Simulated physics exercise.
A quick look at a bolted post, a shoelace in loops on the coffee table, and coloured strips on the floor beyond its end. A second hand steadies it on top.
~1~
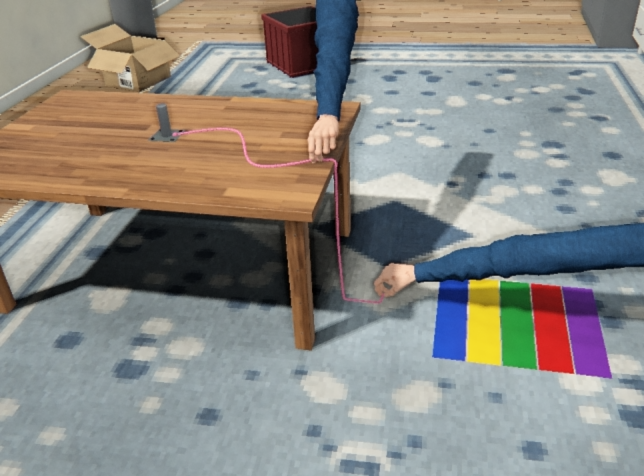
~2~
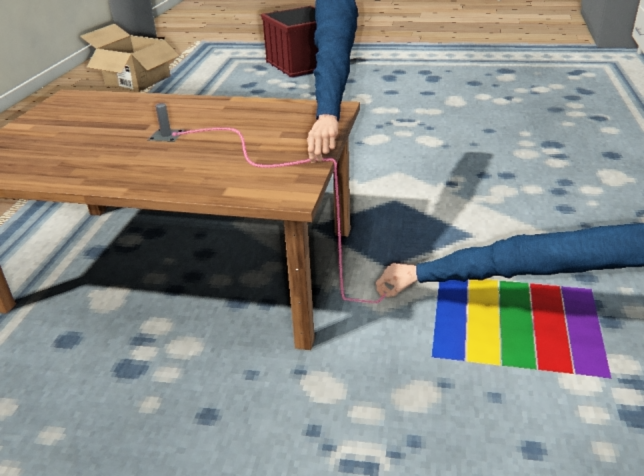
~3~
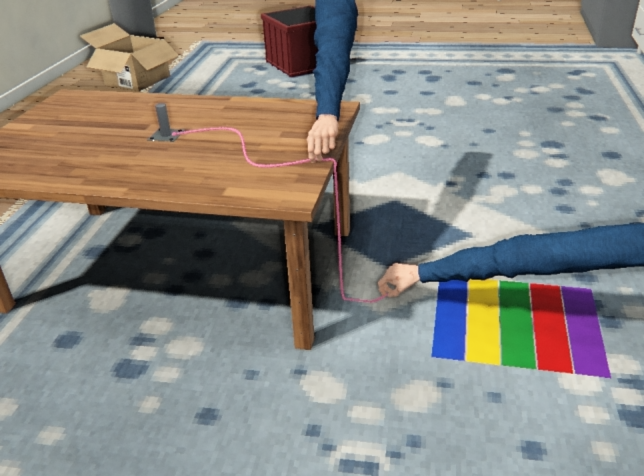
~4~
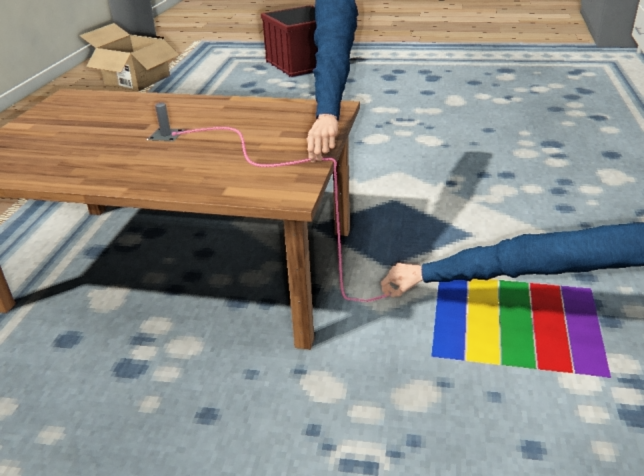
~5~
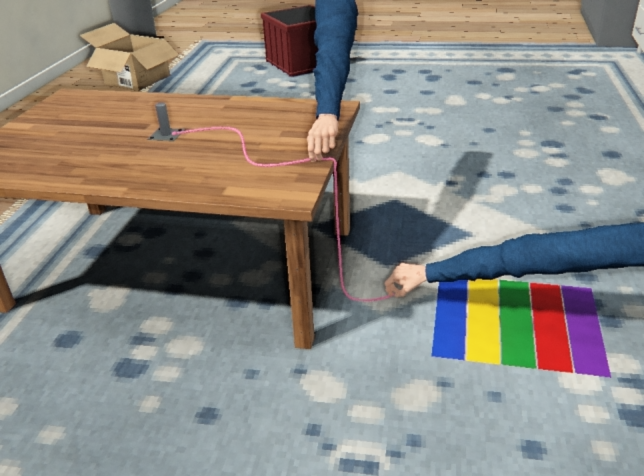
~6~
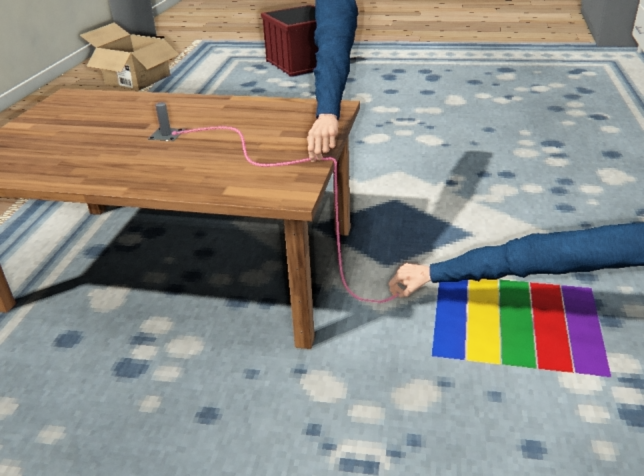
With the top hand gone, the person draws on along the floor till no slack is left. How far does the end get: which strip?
The end stops over the red strip.
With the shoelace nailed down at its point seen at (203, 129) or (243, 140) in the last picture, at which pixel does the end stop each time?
Try by try, around (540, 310) and (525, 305).
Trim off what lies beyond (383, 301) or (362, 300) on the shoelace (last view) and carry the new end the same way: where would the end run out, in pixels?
About (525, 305) and (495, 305).
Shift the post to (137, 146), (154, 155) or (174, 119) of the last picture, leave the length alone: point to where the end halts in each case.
About (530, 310), (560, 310) and (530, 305).
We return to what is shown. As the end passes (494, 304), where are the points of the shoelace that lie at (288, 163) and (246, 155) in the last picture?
About (337, 165), and the other about (289, 151).
A little later, end near (493, 304); over yellow.
Next, end near (530, 308); over green.
When it is tight, end near (552, 310); over red. It gets as far as the red strip.
